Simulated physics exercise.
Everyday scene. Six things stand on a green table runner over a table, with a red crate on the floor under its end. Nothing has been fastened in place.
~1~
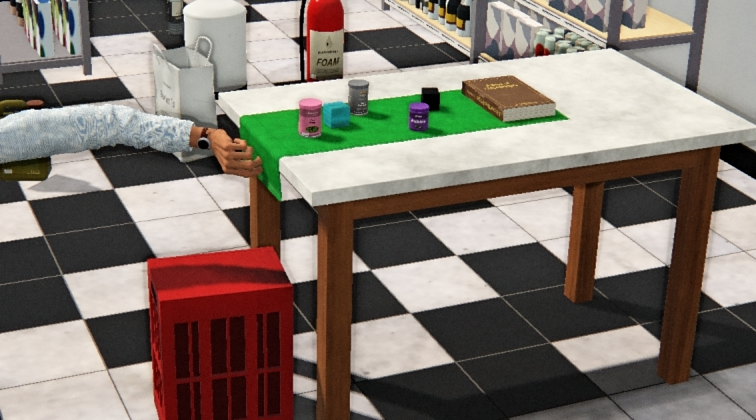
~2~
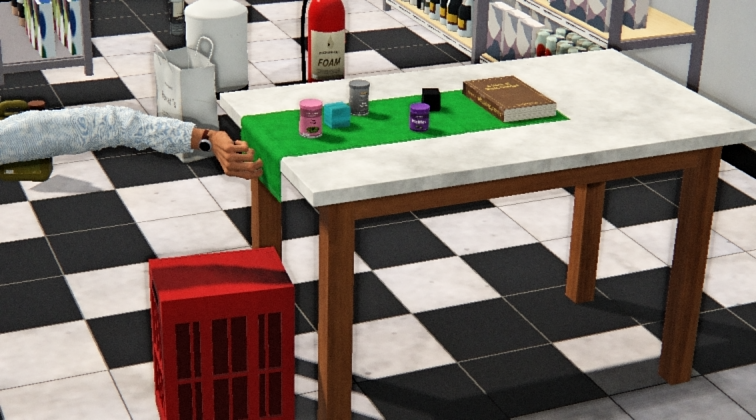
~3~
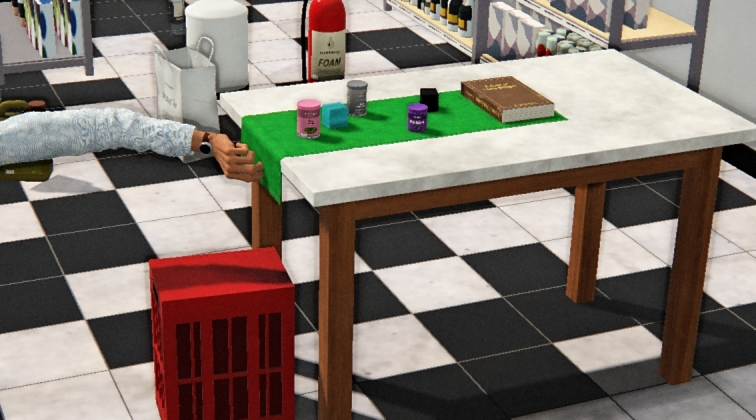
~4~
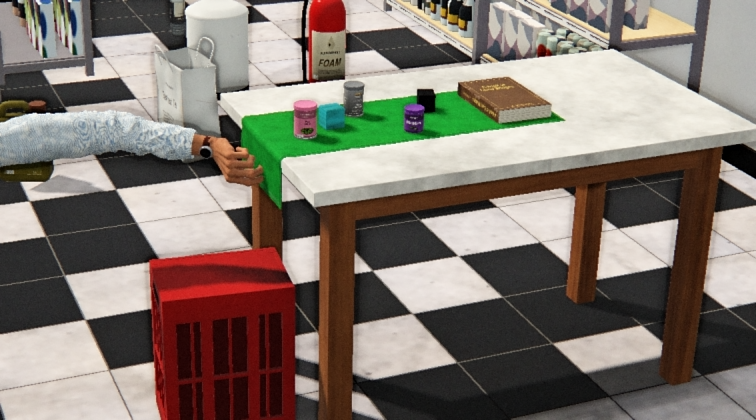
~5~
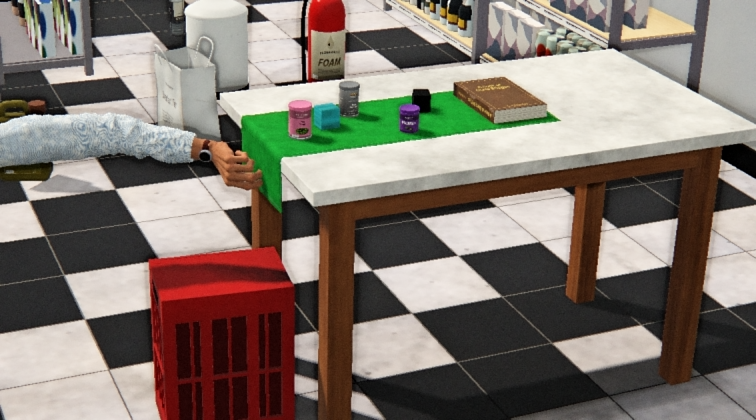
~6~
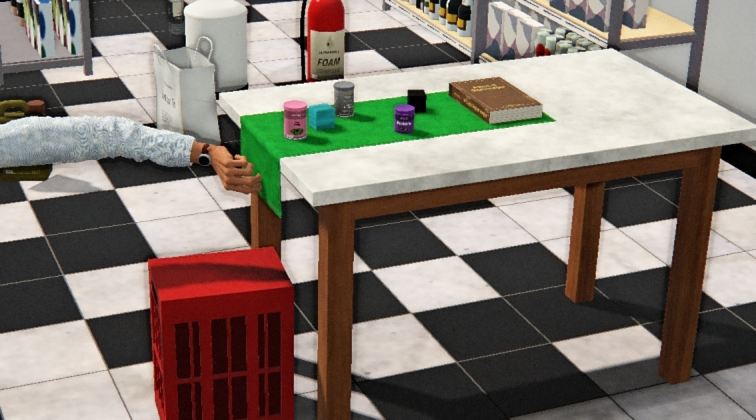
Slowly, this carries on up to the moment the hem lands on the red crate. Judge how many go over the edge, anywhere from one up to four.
Yeah well, the pull sends off two pieces and stops there.
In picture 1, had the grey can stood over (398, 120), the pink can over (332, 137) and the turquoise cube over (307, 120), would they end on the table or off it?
The grey can ends up still aboard; the pink can ends up knocked off; the turquoise cube ends up knocked off.
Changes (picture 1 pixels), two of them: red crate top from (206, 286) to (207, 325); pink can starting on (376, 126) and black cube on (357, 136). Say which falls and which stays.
The pink can? Lost. The black cube? Lost.
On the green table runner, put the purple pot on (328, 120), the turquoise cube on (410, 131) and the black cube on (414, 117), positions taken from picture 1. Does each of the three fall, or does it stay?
The purple pot ends up off, the turquoise cube stays put, the black cube stays put.
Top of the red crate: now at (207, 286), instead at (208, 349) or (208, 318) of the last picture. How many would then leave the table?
Numbers: 4; 3.
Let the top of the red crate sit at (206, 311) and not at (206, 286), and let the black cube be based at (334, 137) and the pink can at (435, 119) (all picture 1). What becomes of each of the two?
So the black cube leaves, and the pink can stays there.
A little later, hem near (259, 220); all still up.
Next, hem on the crate; pink can and turquoise cube gone.
When it is over, hem on the crate; pink can and turquoise cube gone. It carries off two.
